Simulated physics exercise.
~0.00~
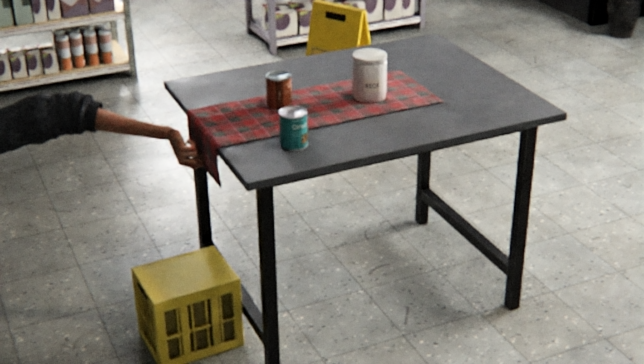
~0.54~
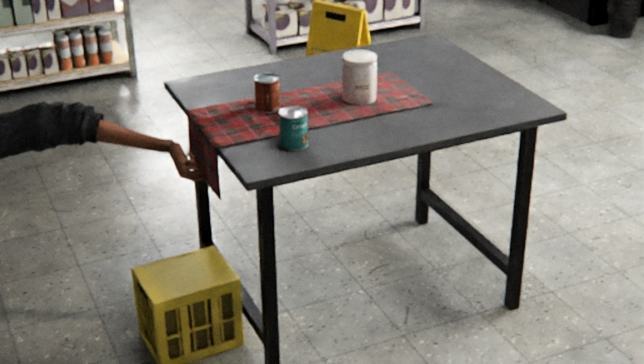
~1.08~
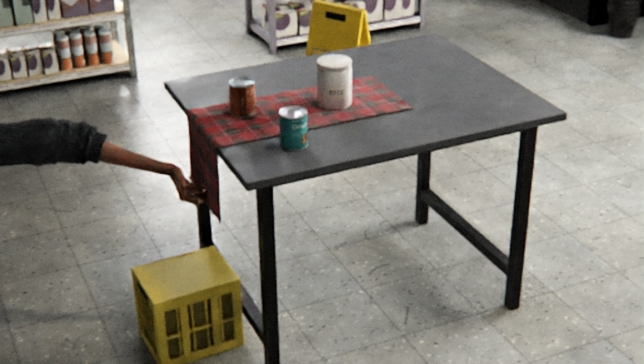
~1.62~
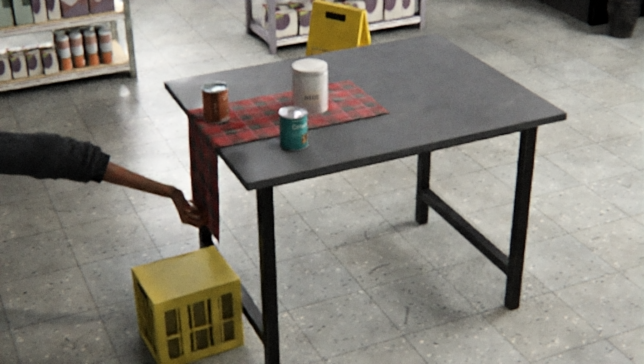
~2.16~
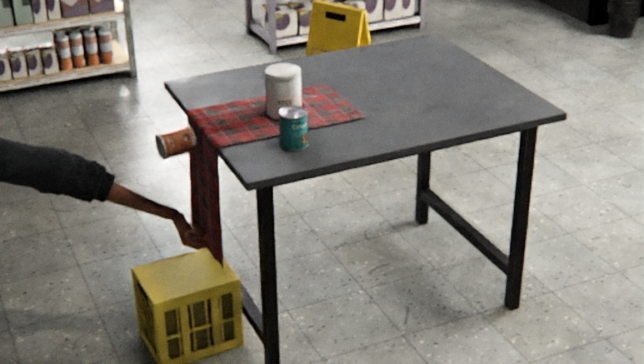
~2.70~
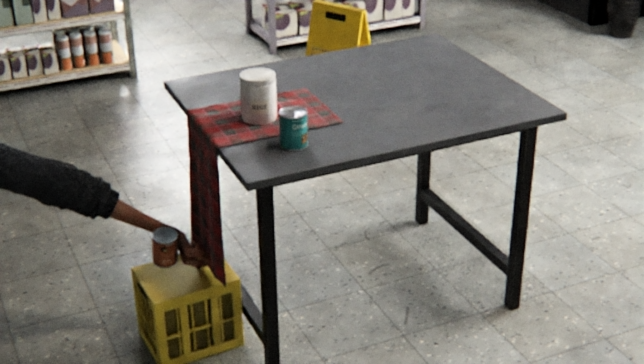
The footage shows a hand pulling a red plaid cloth down over the left end of a dark table, carrying an orange tin and a white canister leftward, until the tin tips off above a yellow crate while the canister stays upright and the turquoise tin stays still.
